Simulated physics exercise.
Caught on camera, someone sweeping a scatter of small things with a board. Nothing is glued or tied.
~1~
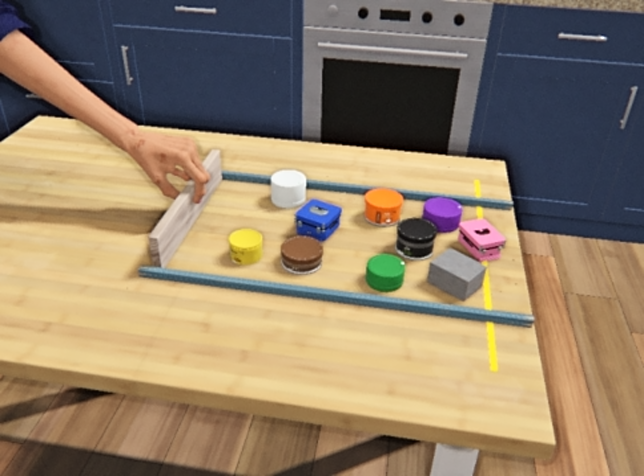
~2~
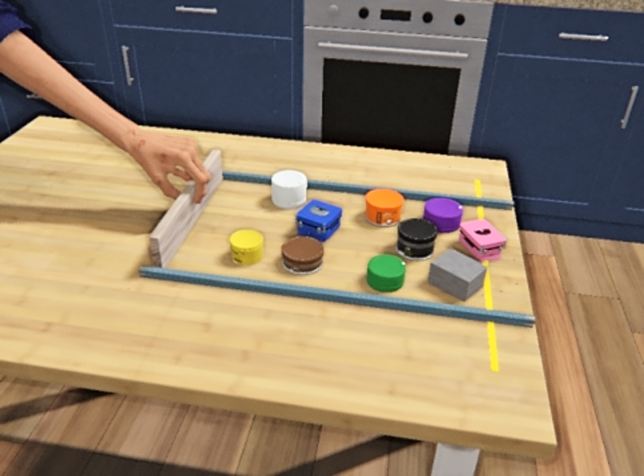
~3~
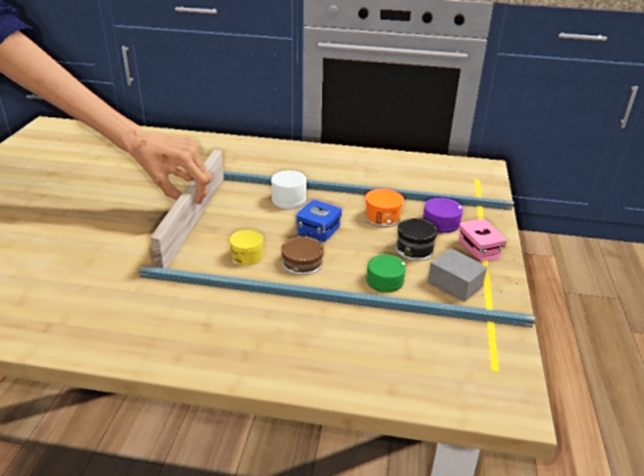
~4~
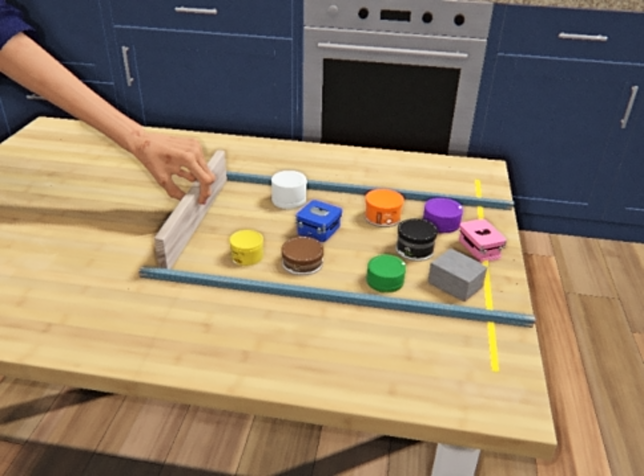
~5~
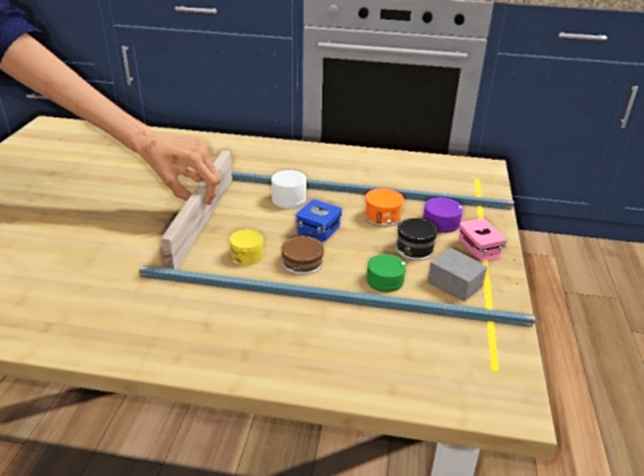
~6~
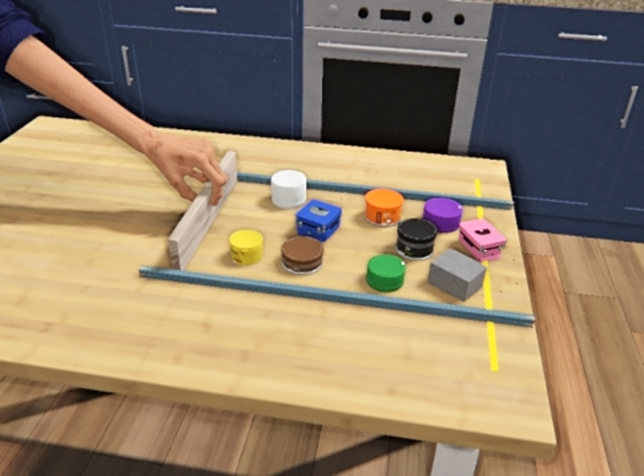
In the video, a hand holds an upright board at the left of scattered colourful tubs, tins and a grey block on a wooden table, then slides it slightly right between two blue strips while the objects stay still.
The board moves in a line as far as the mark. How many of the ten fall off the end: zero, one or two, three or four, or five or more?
Here the number that fall off is five or more.
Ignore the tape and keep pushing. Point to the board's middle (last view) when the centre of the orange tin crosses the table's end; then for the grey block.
Its middle is around (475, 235) and around (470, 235).
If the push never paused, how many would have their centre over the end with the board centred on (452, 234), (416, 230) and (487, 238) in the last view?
It would be 2, 0 and 6.
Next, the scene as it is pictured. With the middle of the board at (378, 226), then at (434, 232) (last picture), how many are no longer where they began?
9 and 10.
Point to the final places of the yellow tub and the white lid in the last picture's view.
About (505, 274), and the other about (500, 207).
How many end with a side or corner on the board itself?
In contact: 4.
Early on, none off yet; pink case at rest near (481, 240); grey block at rest near (457, 275); purple lid at rest near (442, 215).
A while later, none off yet; pink case at rest near (483, 241); grey block travelled a little near (474, 280); purple lid travelled about its own width near (480, 218).
Finally, the number that fall off is five or more; lost, brown pot, orange tin, black tin, purple lid, grey block and pink case.
